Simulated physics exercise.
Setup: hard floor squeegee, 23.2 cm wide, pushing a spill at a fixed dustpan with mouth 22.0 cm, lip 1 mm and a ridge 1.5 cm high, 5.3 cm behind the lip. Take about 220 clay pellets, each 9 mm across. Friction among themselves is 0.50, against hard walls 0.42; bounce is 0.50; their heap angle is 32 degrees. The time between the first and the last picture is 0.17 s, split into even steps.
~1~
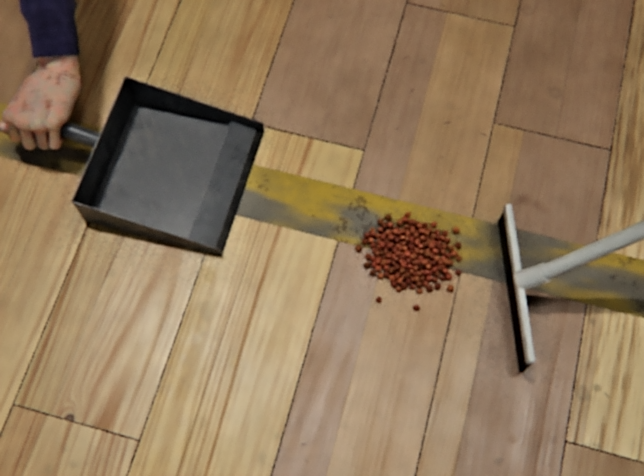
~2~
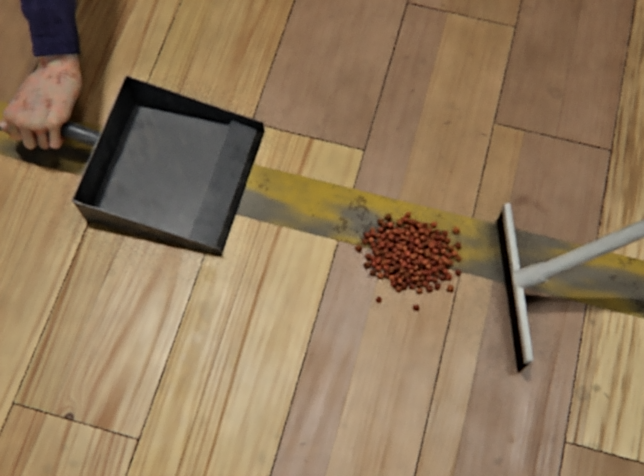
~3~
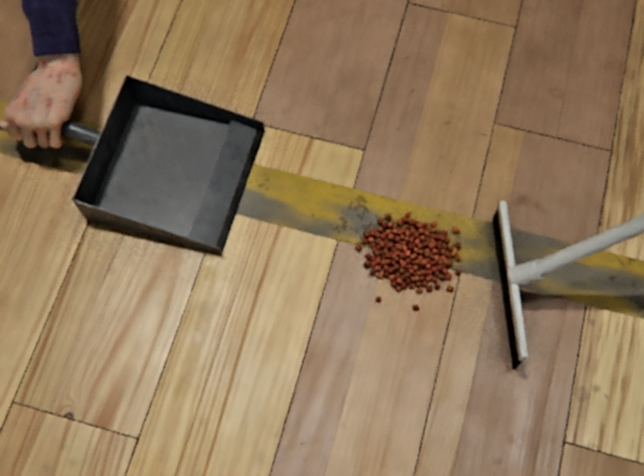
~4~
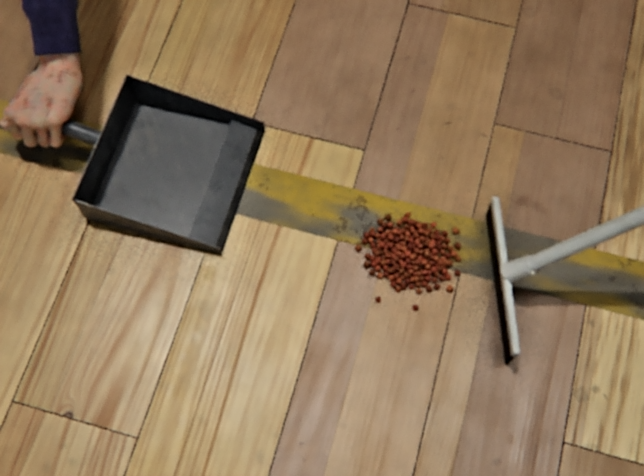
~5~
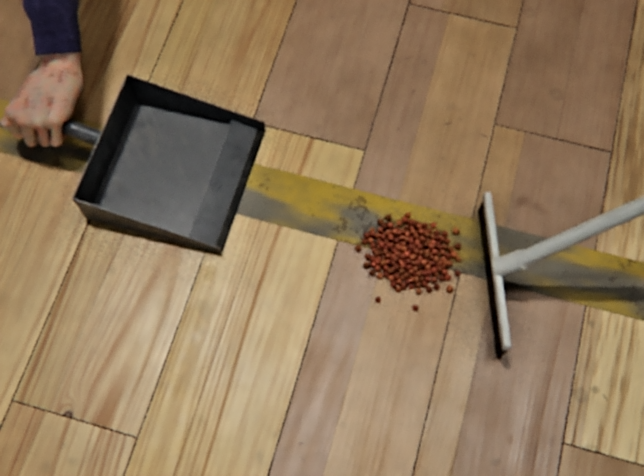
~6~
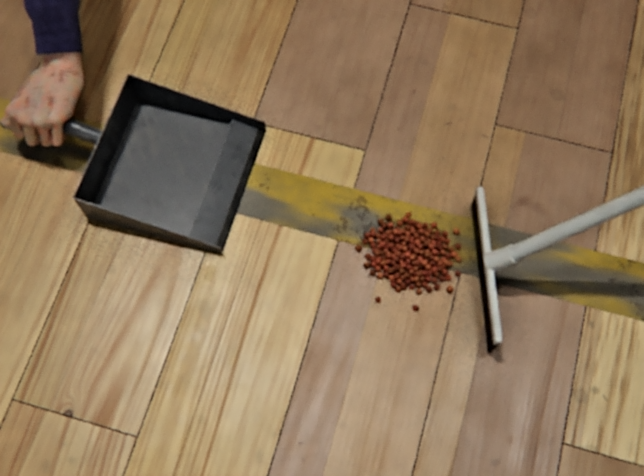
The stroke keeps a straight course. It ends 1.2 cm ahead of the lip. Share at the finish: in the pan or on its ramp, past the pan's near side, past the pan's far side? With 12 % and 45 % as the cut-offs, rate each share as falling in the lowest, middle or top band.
Bands: Pan in the lowest band; near side in the lowest band; far side in the lowest band.
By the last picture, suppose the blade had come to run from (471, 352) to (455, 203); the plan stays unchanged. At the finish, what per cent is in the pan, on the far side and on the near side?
Final per cent - pan 20, far 0, near 35.
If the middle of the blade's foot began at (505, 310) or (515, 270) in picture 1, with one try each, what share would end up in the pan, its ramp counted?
I'd put it near 0 per cent for the first and near 0 per cent for the second.
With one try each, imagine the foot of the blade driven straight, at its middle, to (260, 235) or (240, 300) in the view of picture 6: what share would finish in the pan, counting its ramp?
Close to 20 and 10 percent, in that order.
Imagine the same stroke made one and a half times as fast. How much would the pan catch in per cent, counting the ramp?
In that case close to 0 per cent.
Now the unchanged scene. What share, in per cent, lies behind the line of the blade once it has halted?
45 %.
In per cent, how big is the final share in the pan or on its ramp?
About 0 per cent.
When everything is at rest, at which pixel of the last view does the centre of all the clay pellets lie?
I'd put it at about (281, 223).
Then, 0.43 s after the last picture, middle of the blade 22 cm from the lip; 0 % over the lip, far side 0 %, near side 5 %.
Then, 0.71 s after the last picture, middle of the blade 12 cm from the lip; 0 % over the lip, far side 0 %, near side 5 %.
Then, 1.10 s after the last picture, middle of the blade 5 cm from the lip; 0 % over the lip, far side 5 %, near side 5 %.
In the end, pan 0 %, near side 5 %, far side 5 %, in front of the lip or behind the blade 90 %.
